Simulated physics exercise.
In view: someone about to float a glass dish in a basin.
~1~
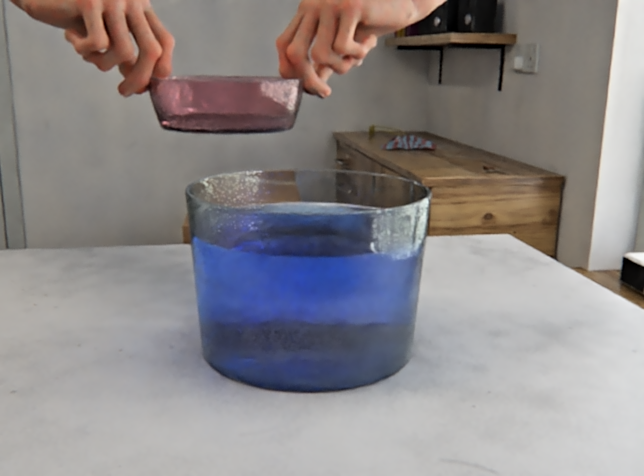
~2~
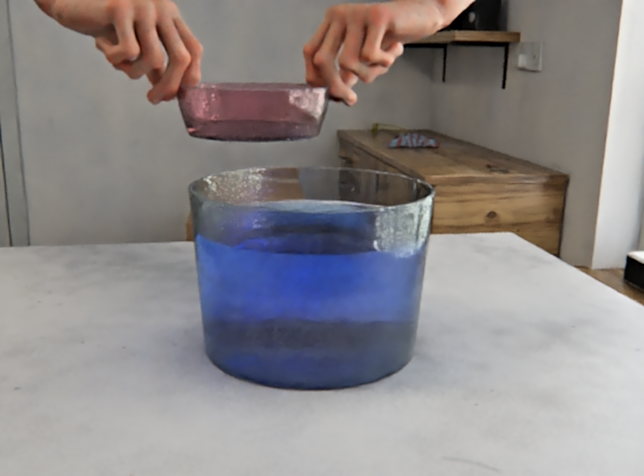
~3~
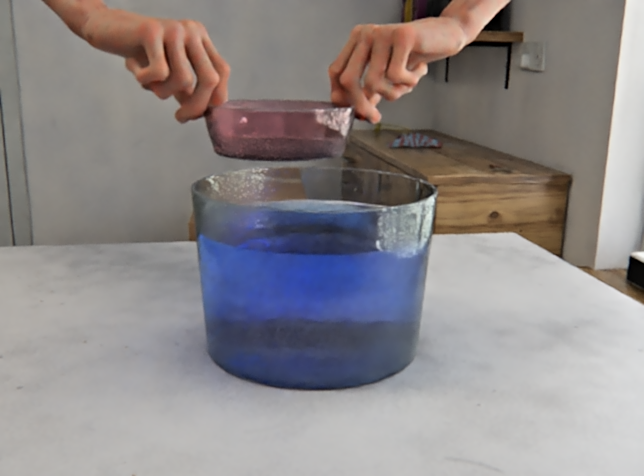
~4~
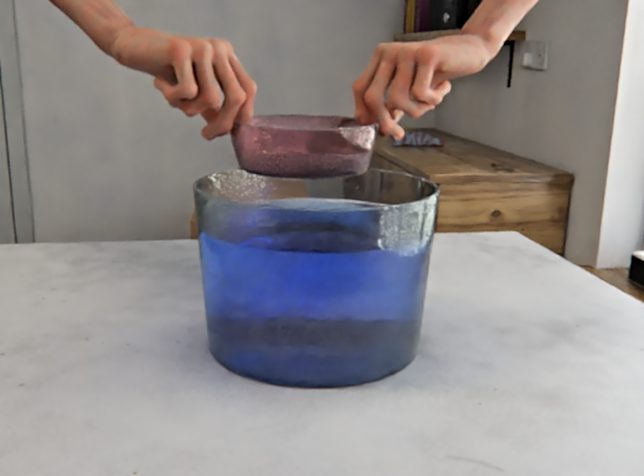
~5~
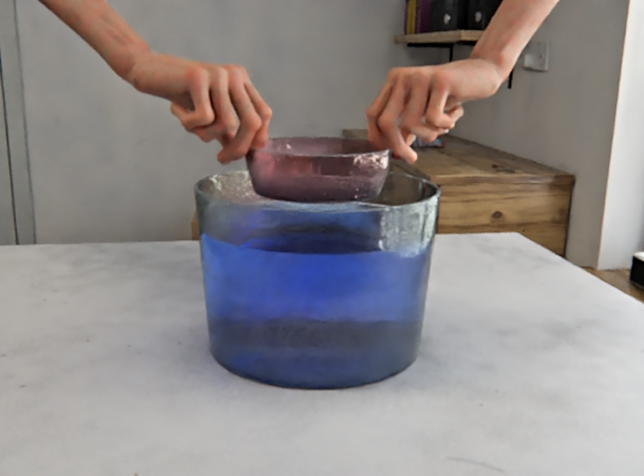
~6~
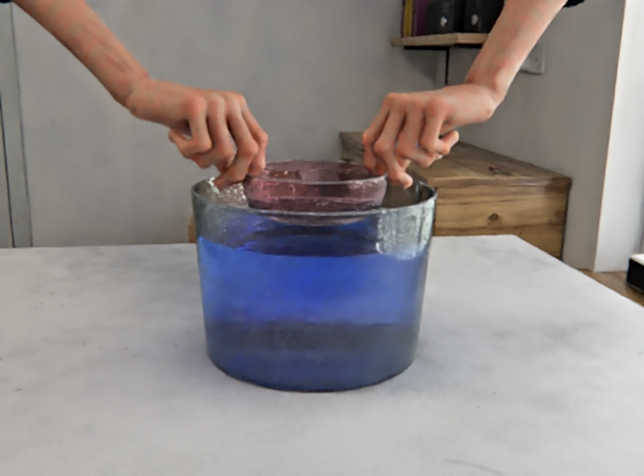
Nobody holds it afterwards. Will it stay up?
The dish floats.
Shortly, the dish dips into the dyed water.
Then, it bobs and steadies.
At the finish, the dish floats with about half of its side showing.
